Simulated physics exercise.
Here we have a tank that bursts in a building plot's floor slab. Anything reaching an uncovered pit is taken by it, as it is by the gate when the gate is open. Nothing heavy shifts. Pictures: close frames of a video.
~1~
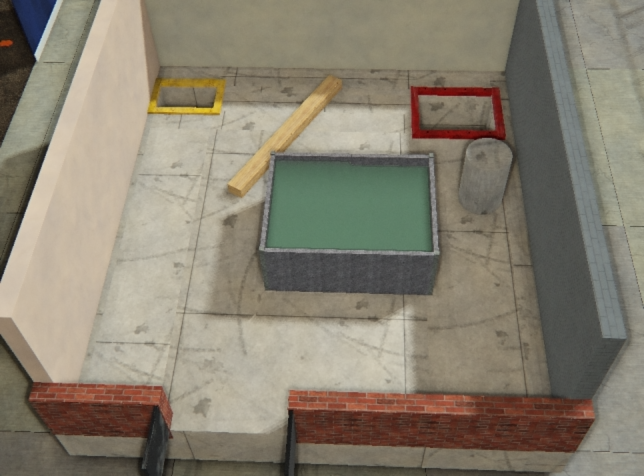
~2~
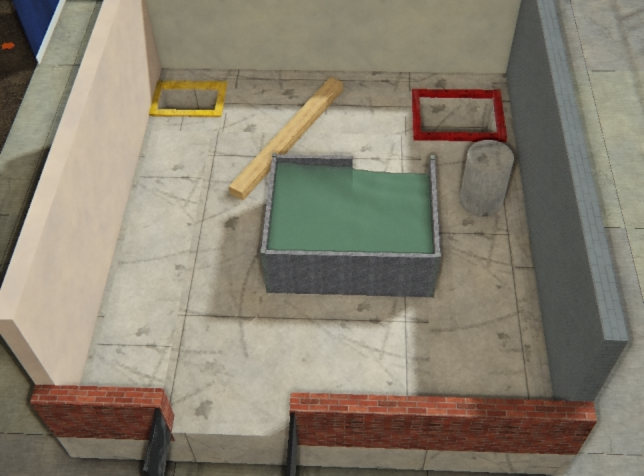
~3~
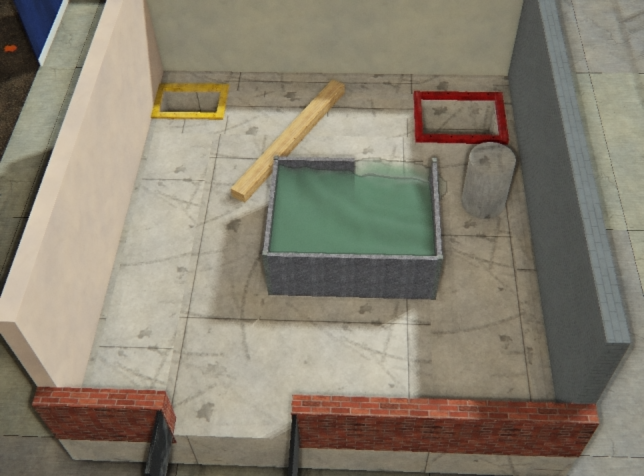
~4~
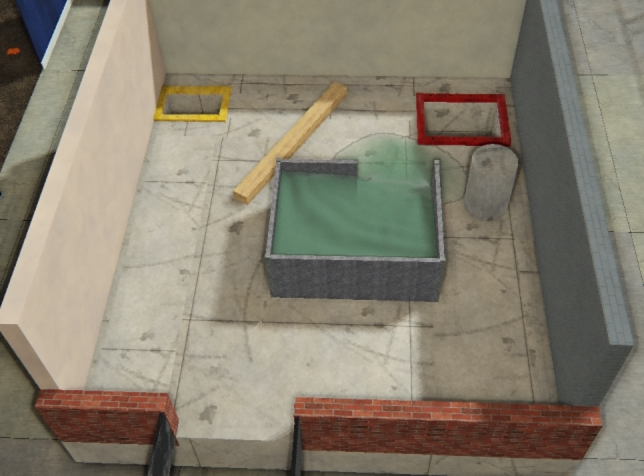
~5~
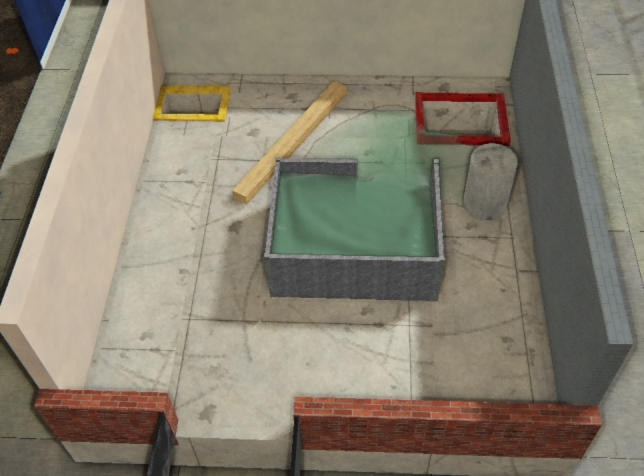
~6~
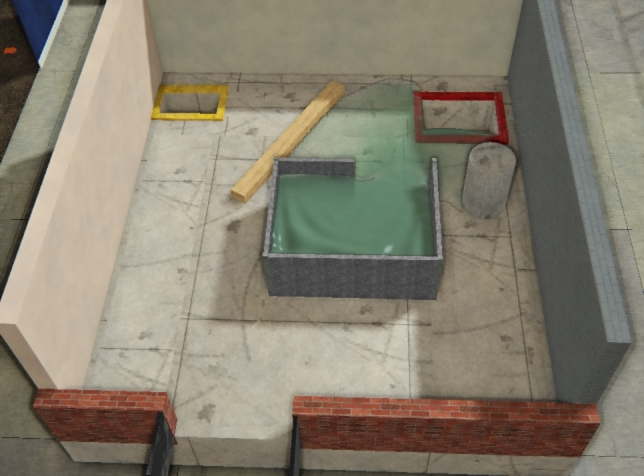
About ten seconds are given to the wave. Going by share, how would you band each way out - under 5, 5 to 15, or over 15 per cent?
My prediction: The gate never reaches five per cent; the yellow pit holds five to fifteen per cent; the red pit clears fifteen per cent.
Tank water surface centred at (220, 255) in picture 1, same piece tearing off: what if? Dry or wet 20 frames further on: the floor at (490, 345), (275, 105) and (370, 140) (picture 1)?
In order: Unflooded, then inundated, then inundated.
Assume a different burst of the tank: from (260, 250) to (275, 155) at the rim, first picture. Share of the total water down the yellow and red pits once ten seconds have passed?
Parts in a hundred: Yellow 20, red 0.
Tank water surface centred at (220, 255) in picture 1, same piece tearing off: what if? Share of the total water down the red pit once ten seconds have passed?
I'd put the red pit near 25 per cent of the whole.
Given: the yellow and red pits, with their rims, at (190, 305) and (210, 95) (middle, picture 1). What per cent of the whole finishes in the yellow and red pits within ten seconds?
The yellow pit takes around 0 percent, while the red pit takes around 4 percent.
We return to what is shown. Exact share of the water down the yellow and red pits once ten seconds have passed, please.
Around 6 percent for the first, around 38 percent for the second.
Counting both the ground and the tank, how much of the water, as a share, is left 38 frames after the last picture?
Around 62 percent.
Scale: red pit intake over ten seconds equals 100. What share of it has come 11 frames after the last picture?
About 30 per cent.
A moment on, water covers 20 % of the floor; the gate 0 %, the yellow pit 0 %, the red pit 5 %.
Next, water covers 35 % of the floor; the gate 0 %, the yellow pit 0 %, the red pit 11 %.
Then, water covers 45 % of the floor; the gate 0 %, the yellow pit 2 %, the red pit 21 %.
Later, water covers 70 % of the floor; the gate 0 %, the yellow pit 5 %, the red pit 33 %.
In the end, water covers 90 % of the floor; the gate 0 %, the yellow pit 7 %, the red pit 37 %.
